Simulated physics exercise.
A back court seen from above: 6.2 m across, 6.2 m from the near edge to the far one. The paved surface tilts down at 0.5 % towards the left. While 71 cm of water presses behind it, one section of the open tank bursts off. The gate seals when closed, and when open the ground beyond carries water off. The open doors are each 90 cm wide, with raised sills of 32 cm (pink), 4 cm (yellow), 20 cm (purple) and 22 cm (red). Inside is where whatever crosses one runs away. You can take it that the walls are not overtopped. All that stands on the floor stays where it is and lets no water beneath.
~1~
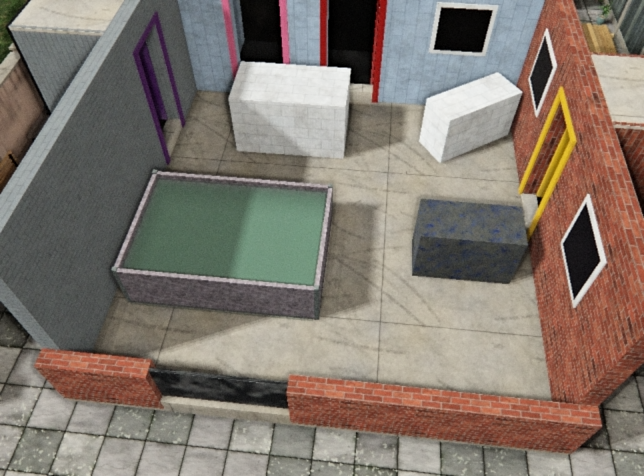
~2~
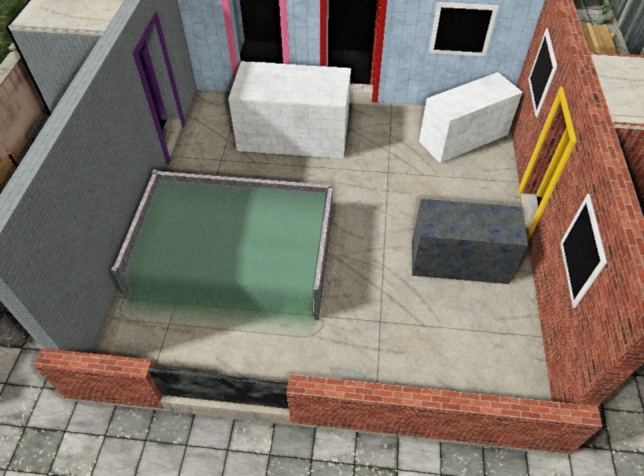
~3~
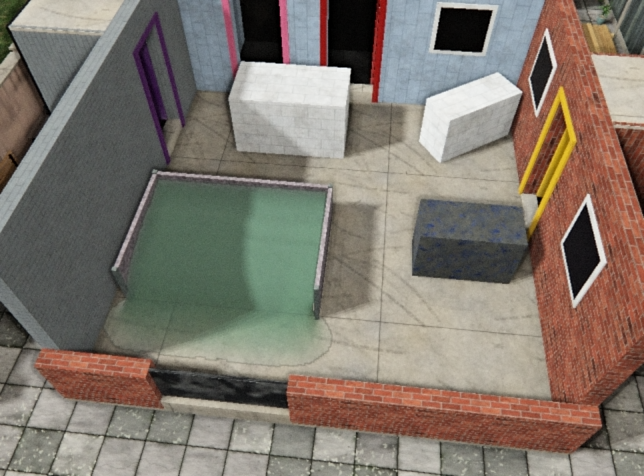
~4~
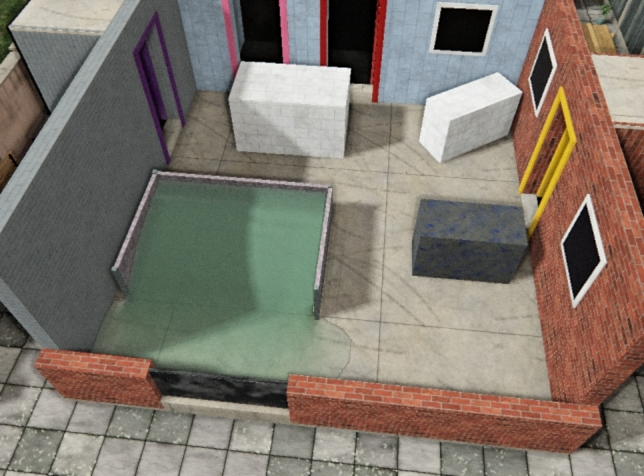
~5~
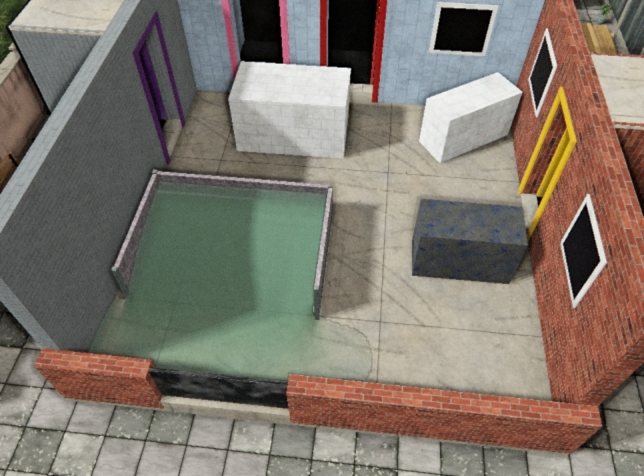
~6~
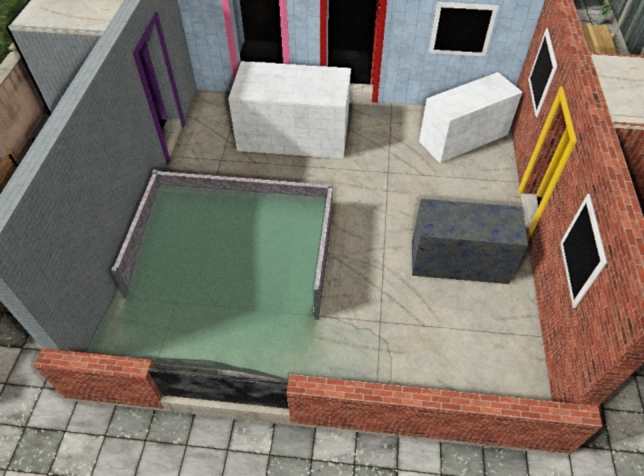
Green water pours from the open tank's missing front side and spreads across the paved floor.
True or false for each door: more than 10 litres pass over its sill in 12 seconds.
Per door: The pink door: False; the yellow door: True; the purple door: False; the red door: False.
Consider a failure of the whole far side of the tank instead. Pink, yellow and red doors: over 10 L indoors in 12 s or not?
The pink door comes out less than that, the yellow door more than that and the red door less than that.
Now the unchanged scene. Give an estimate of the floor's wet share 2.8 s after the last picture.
55 %.
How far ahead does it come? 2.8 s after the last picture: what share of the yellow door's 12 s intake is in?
I'd put it at about 0 per cent by that point.
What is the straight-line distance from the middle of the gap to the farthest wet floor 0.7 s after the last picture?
Roughly 4.2 metres out.
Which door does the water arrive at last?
That's the red door.
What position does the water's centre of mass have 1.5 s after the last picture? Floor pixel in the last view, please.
Its balance point lies near (240, 315).
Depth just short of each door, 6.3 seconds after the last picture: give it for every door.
Pink 4 cm, yellow 6 cm, purple 6 cm, red 4 cm.
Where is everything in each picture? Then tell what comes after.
In the first picture, still water, 71 cm deep, in the open tank at (230, 229).
In the second picture, the front is at (320, 322), 1.4 m from the gap at (220, 297); 0.7 m2 of floor is under water; 71 cm left at the back of the open tank.
In the third picture, the front is at (111, 317), 1.6 m from the gap at (221, 299); 2.0 m2 of floor is under water; 71 cm left at the back of the open tank.
In the fourth picture, water pours out at (221, 301) and has run 1.9 m, to (341, 359); typically 12 cm deep outside, 67 cm at the open tank's back.
In the fifth picture, water pours out at (221, 301) and has run 2.2 m, to a hidden place; typically 15 cm deep outside, 60 cm at the open tank's back.
In the sixth picture, water pours out at (221, 301) and has run 2.6 m, to a hidden place; typically 18 cm deep outside, 60 cm at the open tank's back.
Then, 0.7 s after the last picture water covers 20 % of the floor and is deepest (64 cm) near (97, 377); pink door not reached, yellow door not reached, purple door not reached, red door not reached.
Then, 1.5 s after the last picture water covers 35 % of the floor and is deepest (48 cm) near (84, 375); pink door not reached, yellow door not reached, purple door not reached, red door not reached.
Then, 2.8 s after the last picture water covers 55 % of the floor and is deepest (32 cm) near (536, 324); pink door 14 cm at the sill, 0 L in, yellow door 9 cm at the sill, 0 L in, purple door 4 cm at the sill, 0 L in, red door not reached.
Then, 6.3 s after the last picture water covers 85 % of the floor and is deepest (22 cm) near (470, 287); pink door 4 cm at the sill, 0 L in, yellow door 6 cm at the sill, 24 L in, purple door 6 cm at the sill, 0 L in, red door 4 cm at the sill, 0 L in.
Then, 11.3 s after the last picture water covers 100 % of the floor and is deepest (15 cm) near (171, 183); pink door 10 cm at the sill, 0 L in, yellow door 6 cm at the sill, 35 L in, purple door 7 cm at the sill, 0 L in, red door 11 cm at the sill, 0 L in.
